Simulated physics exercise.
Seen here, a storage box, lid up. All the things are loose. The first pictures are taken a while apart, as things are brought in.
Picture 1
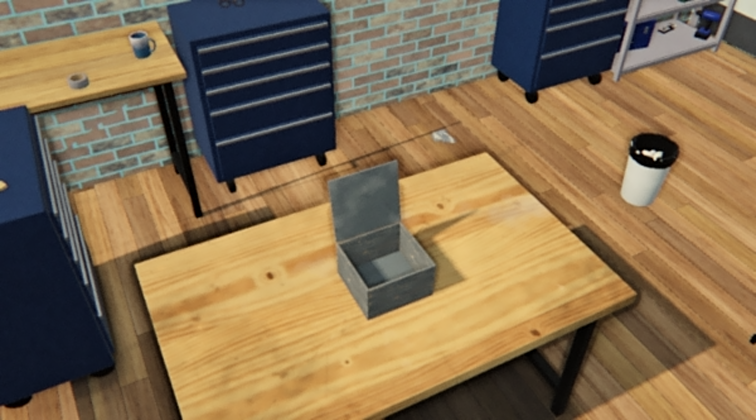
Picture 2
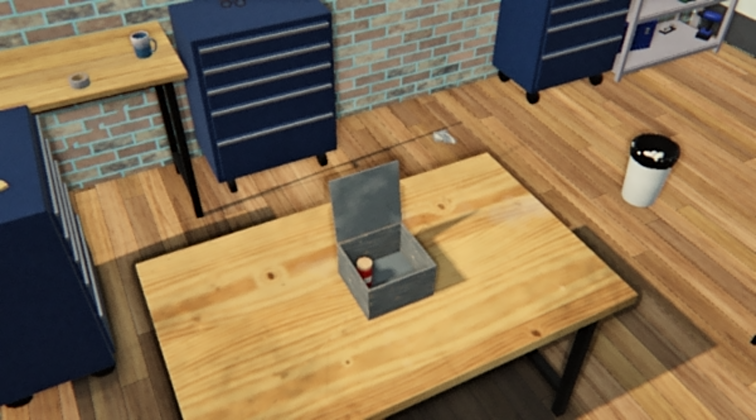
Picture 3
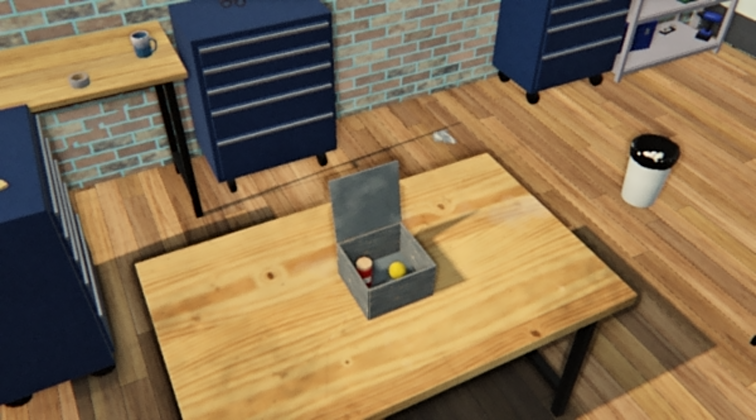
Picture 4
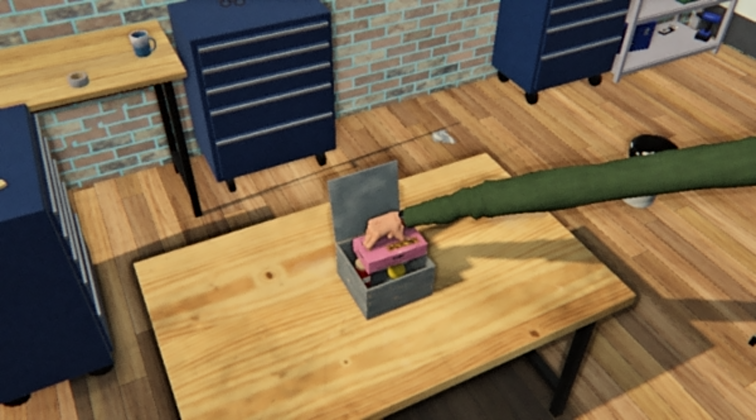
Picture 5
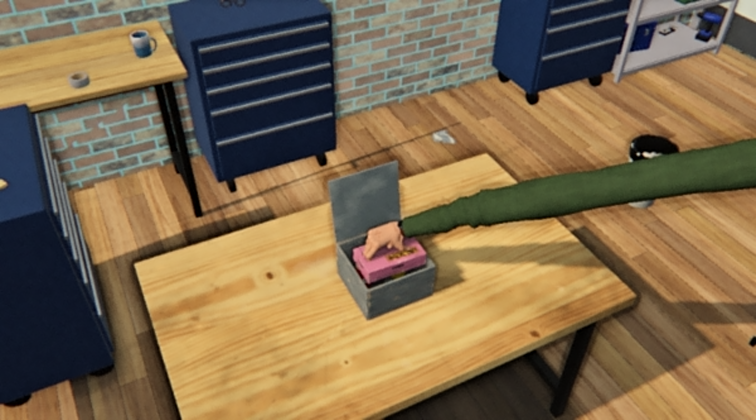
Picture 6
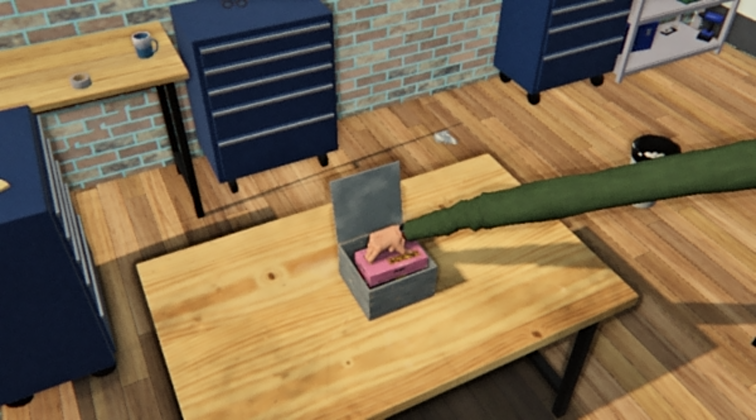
We see an open grey box on a wooden table, empty until a small red item with a pale top and then a yellow lemon appear inside; a green-sleeved arm from the right lowers a pink packet into it, still gripping it.
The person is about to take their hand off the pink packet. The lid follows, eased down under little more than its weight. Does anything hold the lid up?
The lid closes.
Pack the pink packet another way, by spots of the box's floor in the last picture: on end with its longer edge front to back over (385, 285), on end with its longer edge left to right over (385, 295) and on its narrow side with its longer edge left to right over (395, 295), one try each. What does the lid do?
First, it stays ajar; second, it is held up; third, it closes.
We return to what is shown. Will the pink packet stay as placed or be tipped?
It tips.
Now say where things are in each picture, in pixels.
The last thing is not in view yet, in the first frame.
The last thing is not in view yet, in the second frame.
The last thing is not in view yet; yellow lemon (398, 271), in the third frame.
Coming down; pink packet (390, 247), in the fourth frame.
Coming down; pink packet (390, 256), in the fifth frame.
Put in, still held; pink packet (391, 260), in the sixth frame.
Then, 0.50 s after the last picture, pink packet on its side near (399, 285); yellow lemon rolled a little.
Then, 1.60 s after the last picture, lid 61° above the rim; pink packet on its side near (399, 285); yellow lemon rolled about its own width.
Then, 1.80 s after the last picture, lid 32° above the rim; pink packet on its side near (399, 285); yellow lemon rolled about its own width.
Then, 2.00 s after the last picture, lid shut; pink packet on its side near (399, 285); yellow lemon rolled about its own width.
At rest, lid shut; tipped over in the box, pink packet; moved from the start, yellow lemon; red shaker in place. Seen from the same camera at the end, pink packet near (399, 285).
